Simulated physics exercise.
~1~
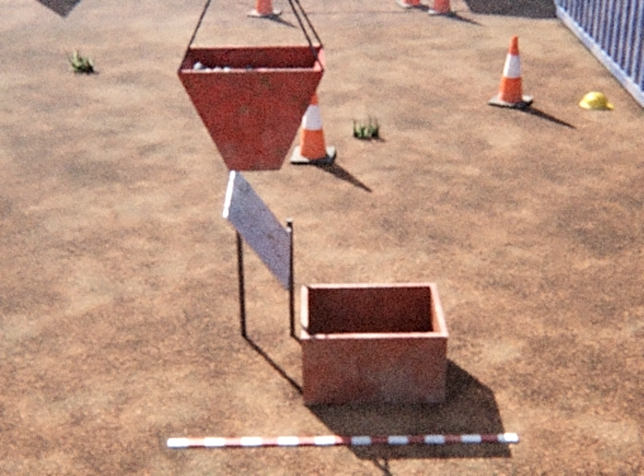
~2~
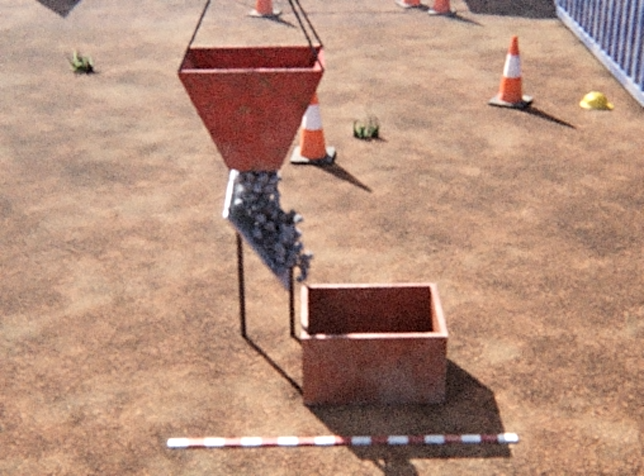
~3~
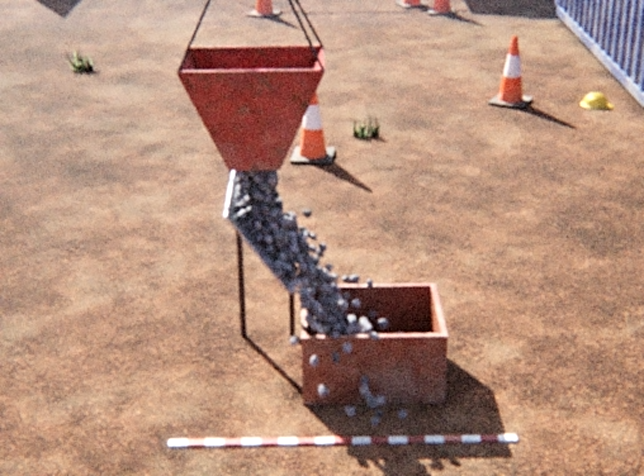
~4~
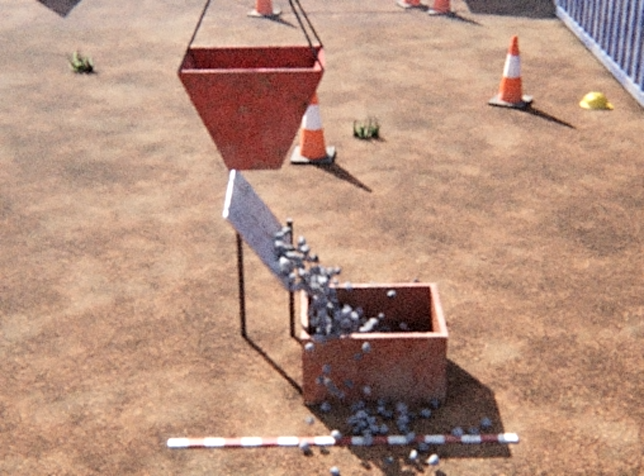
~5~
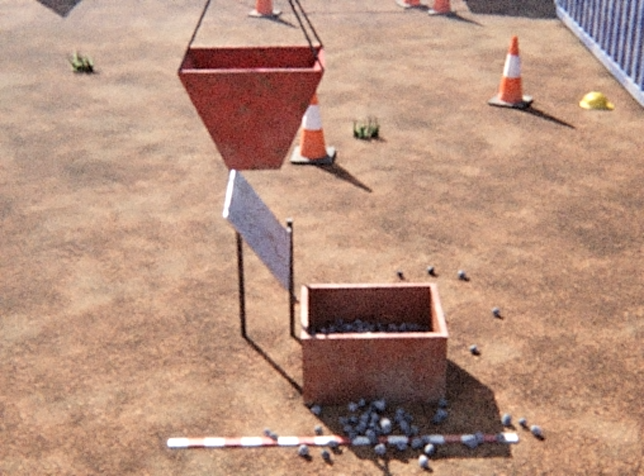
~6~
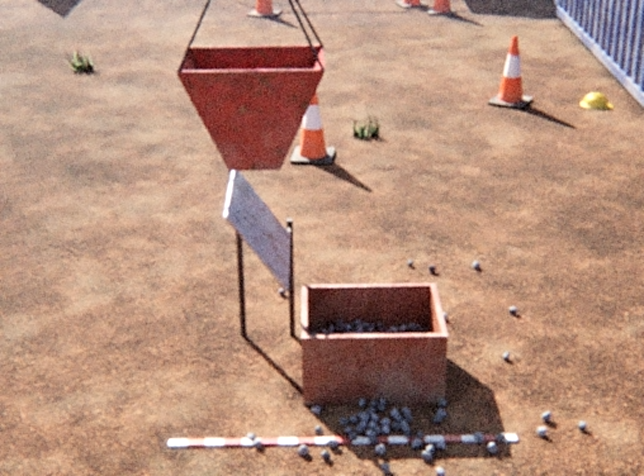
Grey stones drop from the bottom of a red skip hanging above a sandy yard, where orange and white cones stand behind. They pour onto a tilted steel plate and slide down to the right in a thick stream. The stream reaches the open reddish bin below, with some stones spilling over its front side. The skip runs empty, and the last stones leave the plate as a pile gathers by the striped staff. Strays roll out to the right. Most stones end in the bin, with the rest scattered in front of it and to its right.
